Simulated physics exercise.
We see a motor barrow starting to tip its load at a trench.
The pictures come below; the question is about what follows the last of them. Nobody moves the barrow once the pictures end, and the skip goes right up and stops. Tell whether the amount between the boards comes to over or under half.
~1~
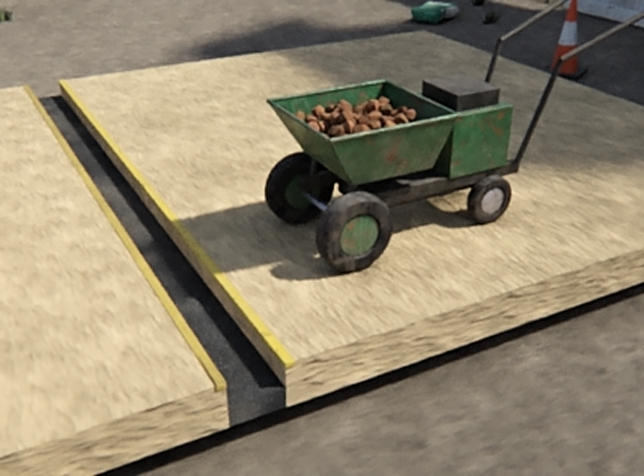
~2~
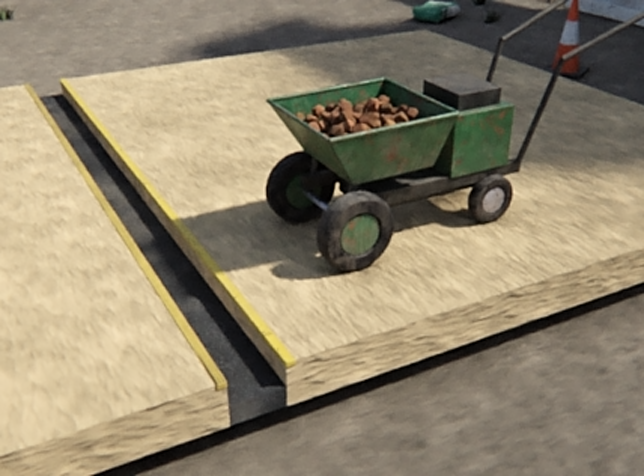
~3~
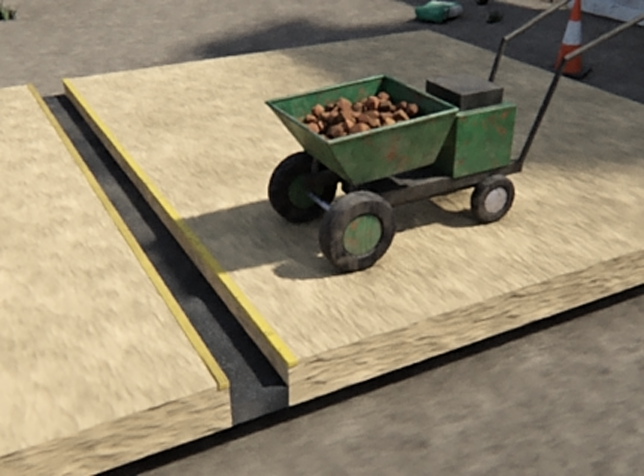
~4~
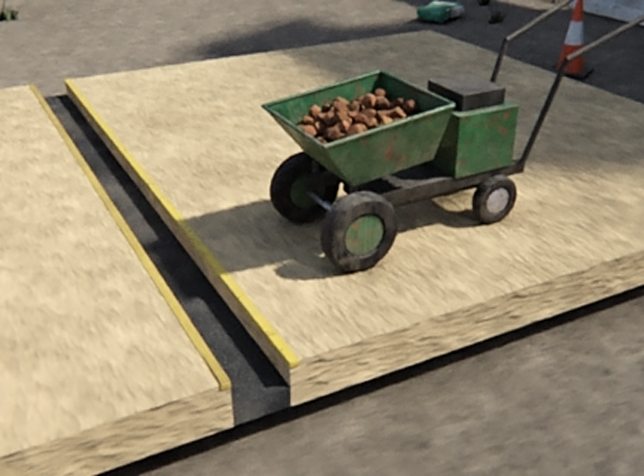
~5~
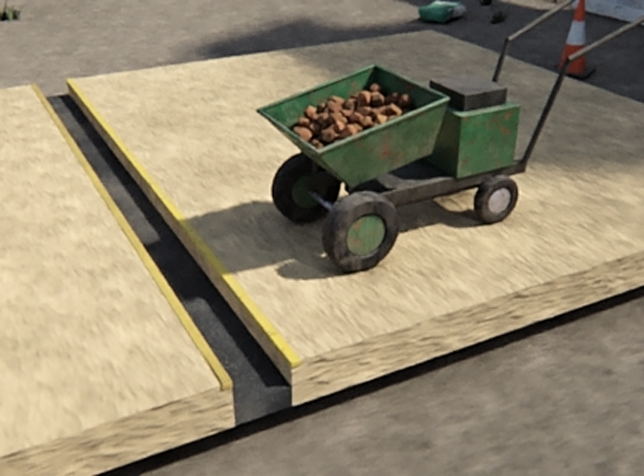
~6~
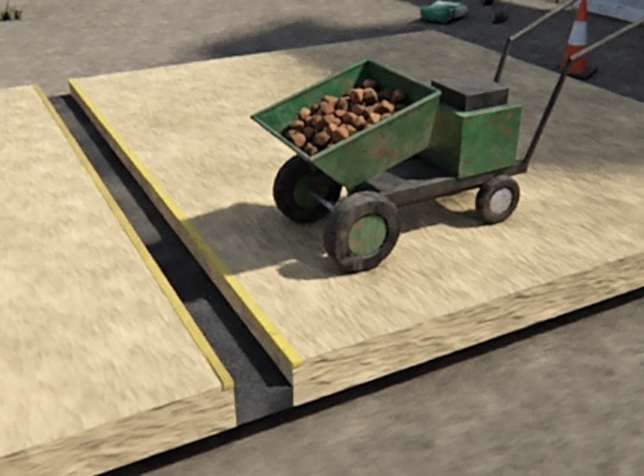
Most of the load will be caught by the trench.
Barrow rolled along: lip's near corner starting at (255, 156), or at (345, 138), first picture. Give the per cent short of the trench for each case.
Roughly 0 and 20 %.
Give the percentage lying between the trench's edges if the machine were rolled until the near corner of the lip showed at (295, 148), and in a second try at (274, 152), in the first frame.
60 and 40 percent, in that order.
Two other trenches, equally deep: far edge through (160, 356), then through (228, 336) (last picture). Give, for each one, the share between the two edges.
90 %, then 40 %.
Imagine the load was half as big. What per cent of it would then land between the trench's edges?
Near 70 per cent, give or take.
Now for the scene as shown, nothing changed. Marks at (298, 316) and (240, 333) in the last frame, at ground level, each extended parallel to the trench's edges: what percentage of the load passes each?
Roughly 90 and 40 percent.
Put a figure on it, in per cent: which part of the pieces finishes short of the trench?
About 10 %.
Just after the last frame, skip tipped steeply; every one in the skip.
A moment on, skip tipped right over; the larger part in the skip; just a few short of the trench; roughly a quarter in or heaped over the trench; just a few falling.
Further on, skip tipped right over; roughly a quarter in the skip; about a tenth short of the trench; roughly two thirds in or heaped over the trench; about a tenth beyond it.
When it is over, skip tipped right over; about a tenth in the skip; about a tenth short of the trench; roughly two thirds in or heaped over the trench; about a tenth beyond it.
